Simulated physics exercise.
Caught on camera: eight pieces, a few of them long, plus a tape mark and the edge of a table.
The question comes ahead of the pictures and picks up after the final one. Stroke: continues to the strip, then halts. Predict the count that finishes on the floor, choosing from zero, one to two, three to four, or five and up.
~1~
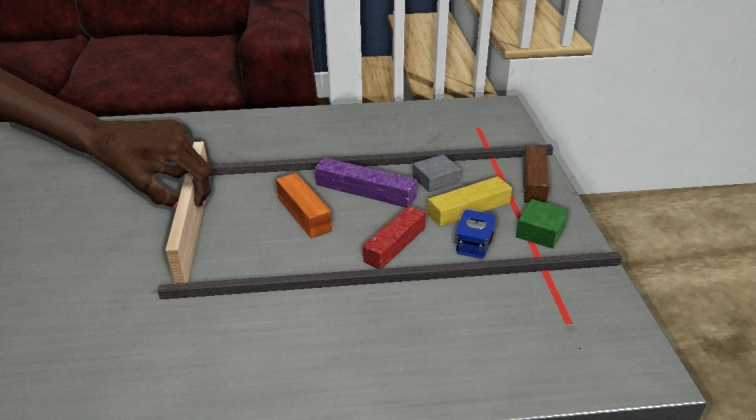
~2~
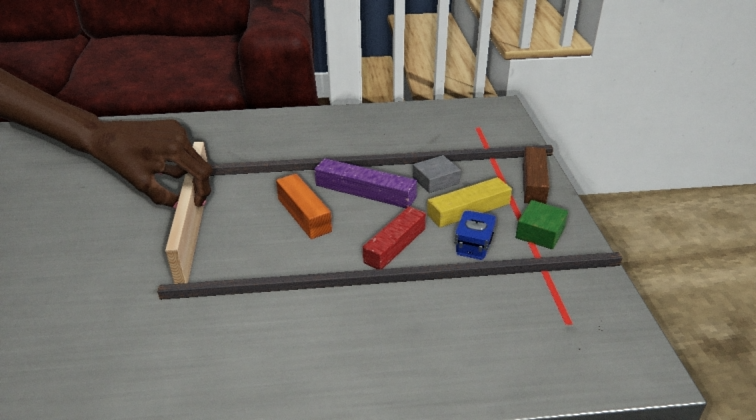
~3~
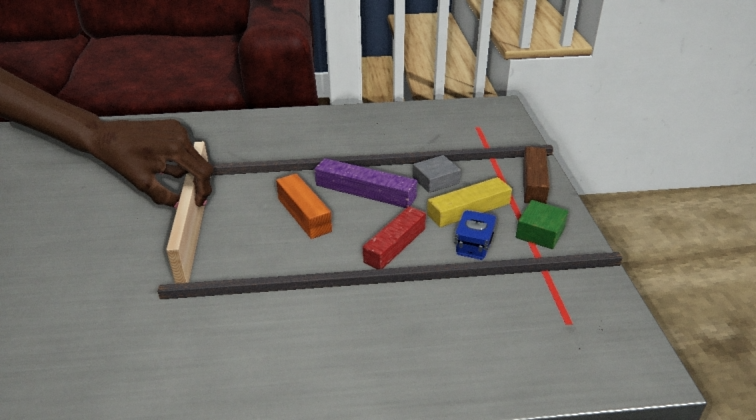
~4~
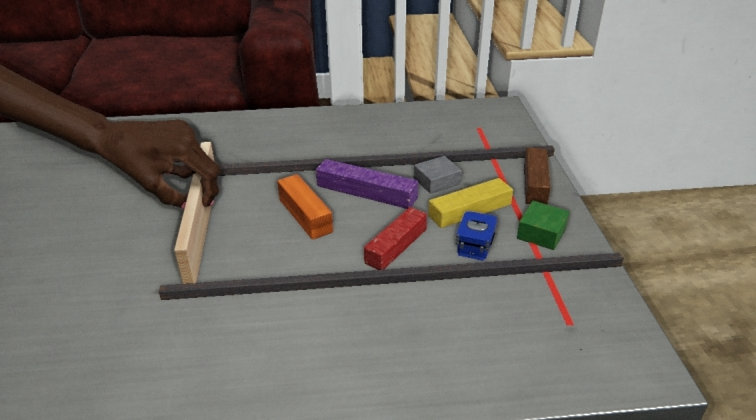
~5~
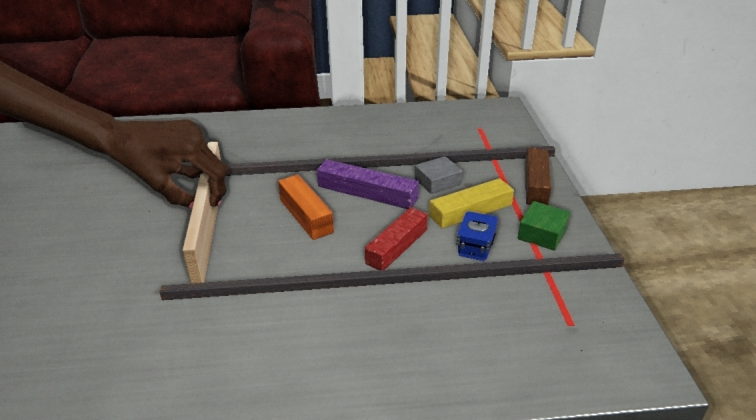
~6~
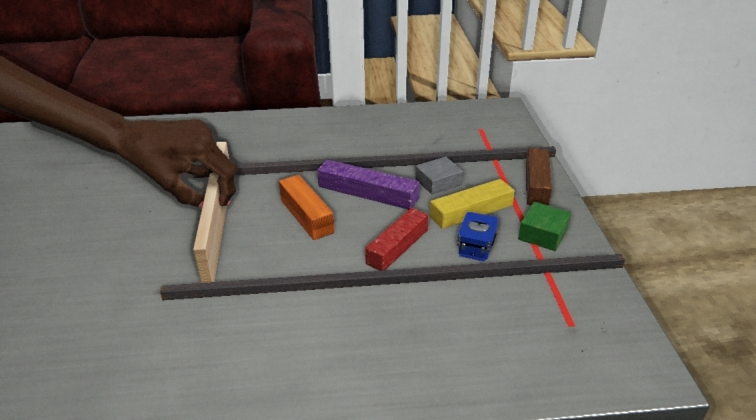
Three, or four.
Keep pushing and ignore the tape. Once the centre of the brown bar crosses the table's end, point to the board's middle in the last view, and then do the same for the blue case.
Its middle is about (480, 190) and about (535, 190).
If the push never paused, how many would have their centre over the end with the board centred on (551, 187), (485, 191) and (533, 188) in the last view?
In order, that gives 6, then 1, then 4.
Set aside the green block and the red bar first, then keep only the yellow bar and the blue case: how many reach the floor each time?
In order, the numbers are 1 and 1.
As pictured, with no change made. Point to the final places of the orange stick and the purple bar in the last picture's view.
The first near (527, 195), the second near (543, 175).
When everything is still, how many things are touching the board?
Counting them up gives 3.
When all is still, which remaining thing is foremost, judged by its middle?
Grey block.
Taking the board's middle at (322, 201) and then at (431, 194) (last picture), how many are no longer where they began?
The number moved is 2 and then 7.
A little later, none off yet; brown bar at rest near (538, 176); green block at rest near (545, 226); yellow bar at rest near (472, 203).
Next, none off yet; brown bar at rest near (538, 176); green block at rest near (545, 226); yellow bar shifted a little near (486, 207).
Later still, none off yet; brown bar shifted a little near (567, 174); green block shifted about its own width near (581, 228); yellow bar shifted about its own width near (555, 211).
When it is over, the number that fall off is three or four; down, yellow bar, green block and brown bar.
